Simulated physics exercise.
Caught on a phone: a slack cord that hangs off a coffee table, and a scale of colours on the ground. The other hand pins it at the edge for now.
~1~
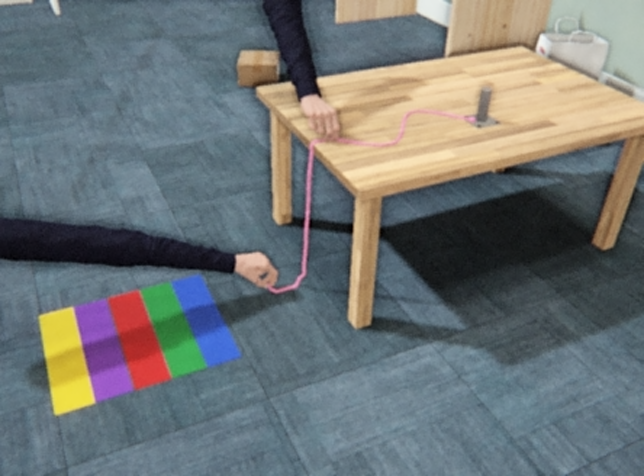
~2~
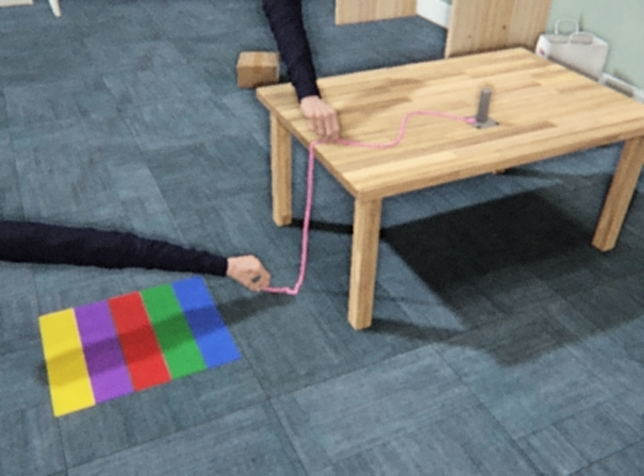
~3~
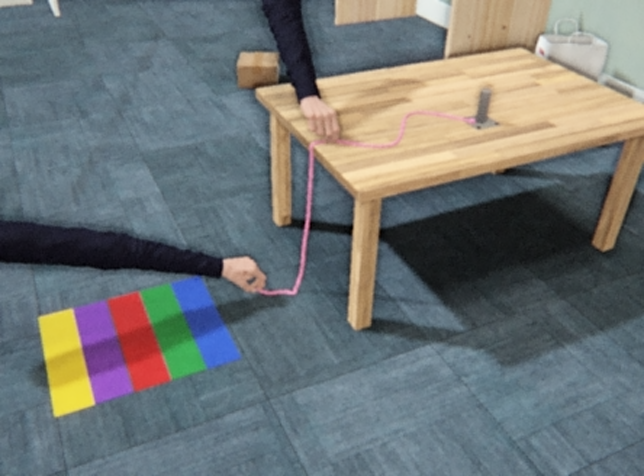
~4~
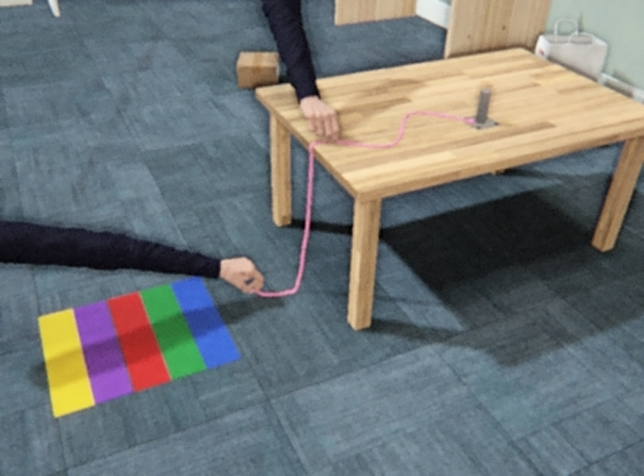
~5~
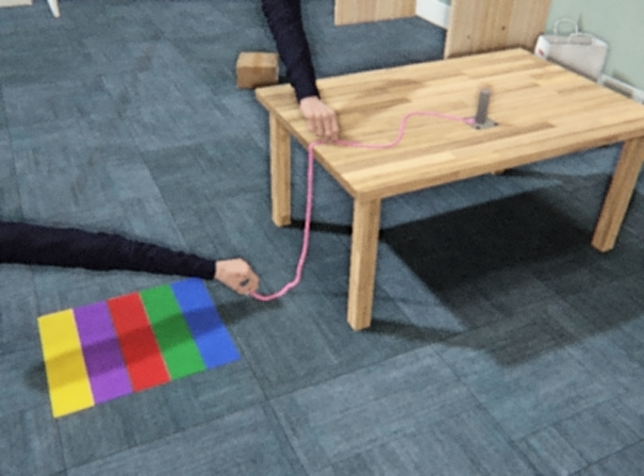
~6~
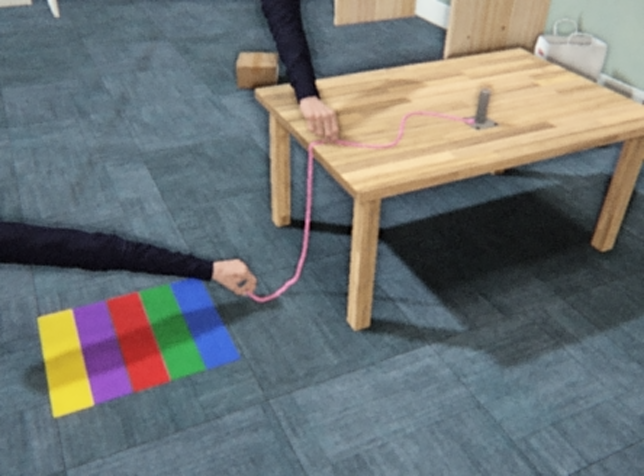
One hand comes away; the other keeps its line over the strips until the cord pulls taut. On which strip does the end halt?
The end stops over the purple strip.
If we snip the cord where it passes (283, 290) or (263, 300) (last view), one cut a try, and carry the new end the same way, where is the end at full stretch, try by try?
About (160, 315) and (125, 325).
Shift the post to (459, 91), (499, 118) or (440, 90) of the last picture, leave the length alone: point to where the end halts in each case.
Try by try, around (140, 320), (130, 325) and (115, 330).
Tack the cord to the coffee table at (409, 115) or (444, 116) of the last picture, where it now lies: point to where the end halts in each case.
In that order: (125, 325) and (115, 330).
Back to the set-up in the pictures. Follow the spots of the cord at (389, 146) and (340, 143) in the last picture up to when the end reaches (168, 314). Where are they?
About (338, 144), and the other about (307, 172).
Early on, end near (168, 314); over green.
Midway, end near (124, 326); over red.
At the end of the slack, end near (97, 333); over purple. It gets as far as the purple strip.
